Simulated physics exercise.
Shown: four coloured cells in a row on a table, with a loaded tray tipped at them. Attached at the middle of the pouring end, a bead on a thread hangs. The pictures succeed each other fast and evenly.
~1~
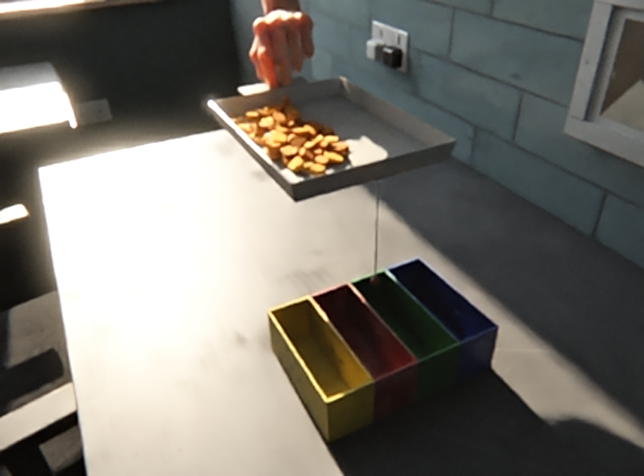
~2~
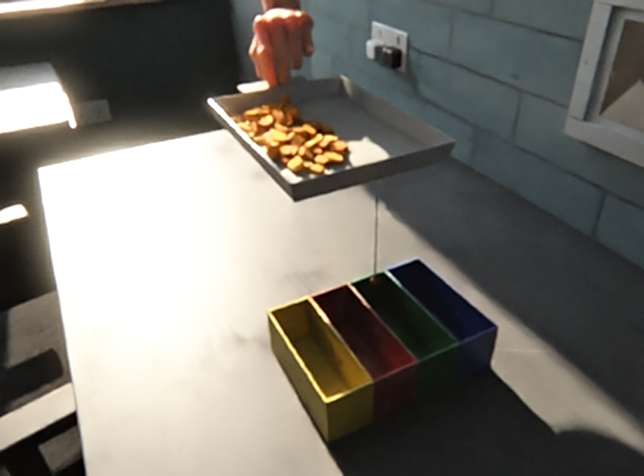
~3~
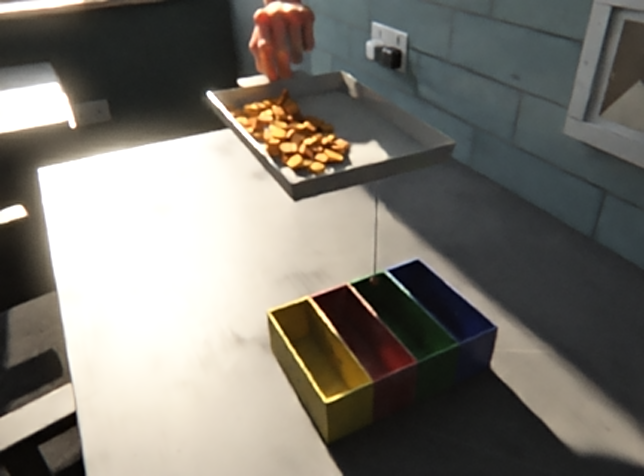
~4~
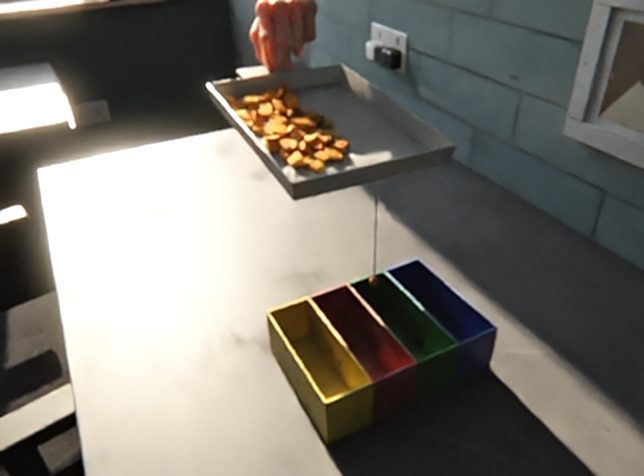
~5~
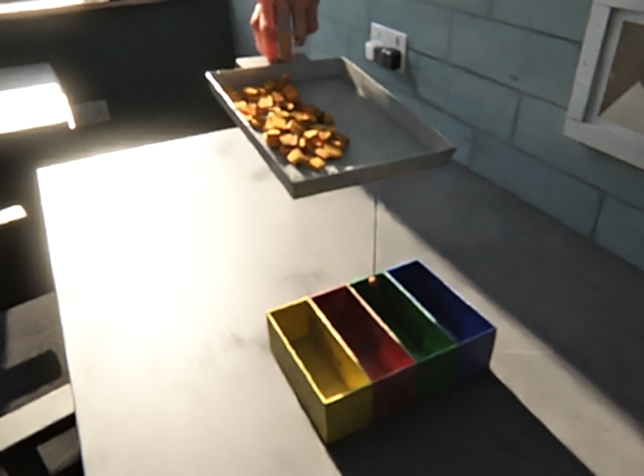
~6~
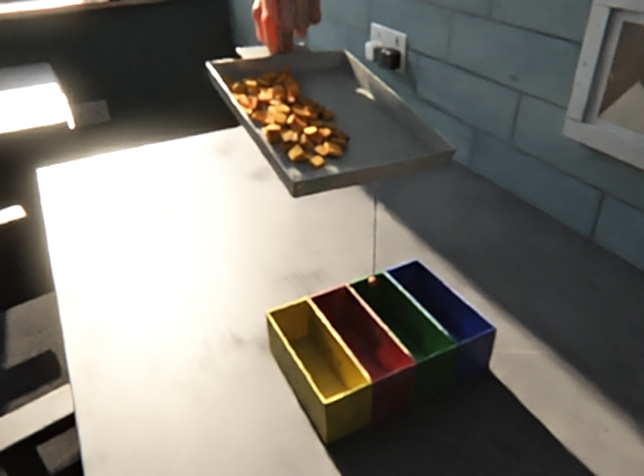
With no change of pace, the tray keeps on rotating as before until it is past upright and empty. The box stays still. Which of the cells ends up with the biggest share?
Blue.
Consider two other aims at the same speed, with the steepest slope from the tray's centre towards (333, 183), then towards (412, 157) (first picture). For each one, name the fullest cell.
Case 1 - the cell in yellow. Case 2 - the blue one.
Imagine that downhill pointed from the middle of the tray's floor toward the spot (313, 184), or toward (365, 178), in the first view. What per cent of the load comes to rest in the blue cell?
0 %, give or take, and then 10 %.
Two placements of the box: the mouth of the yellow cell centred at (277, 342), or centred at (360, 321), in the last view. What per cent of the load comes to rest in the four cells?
It comes to about 40 per cent the first time and about 90 per cent the second.
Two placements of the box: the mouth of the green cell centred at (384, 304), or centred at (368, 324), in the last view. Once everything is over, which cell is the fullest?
So it's the cell in blue for the first shift and the blue one for the second.
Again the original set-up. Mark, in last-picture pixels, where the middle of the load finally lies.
Once nothing moves, the middle sits near (444, 341).
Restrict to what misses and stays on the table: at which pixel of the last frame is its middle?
The middle is around (494, 322).
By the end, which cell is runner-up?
Second: That green cell.
Shortly afterwards, tray tipped steeply; all but a few on the tray; only a few falling or outside the box.
Next, tray tipped right over; all but a few on the tray; only a few in the green cell; only a few in the blue cell; a little falling or outside the box.
Some moments later, tray tipped past a quarter turn; near half in the blue cell; near a quarter in the green cell; a little in the red cell; near a quarter falling or outside the box.
In the end, tray tipped past a quarter turn; near half in the blue cell; near a quarter in the green cell; a little in the red cell; none at all in the yellow cell; near a quarter outside the box.
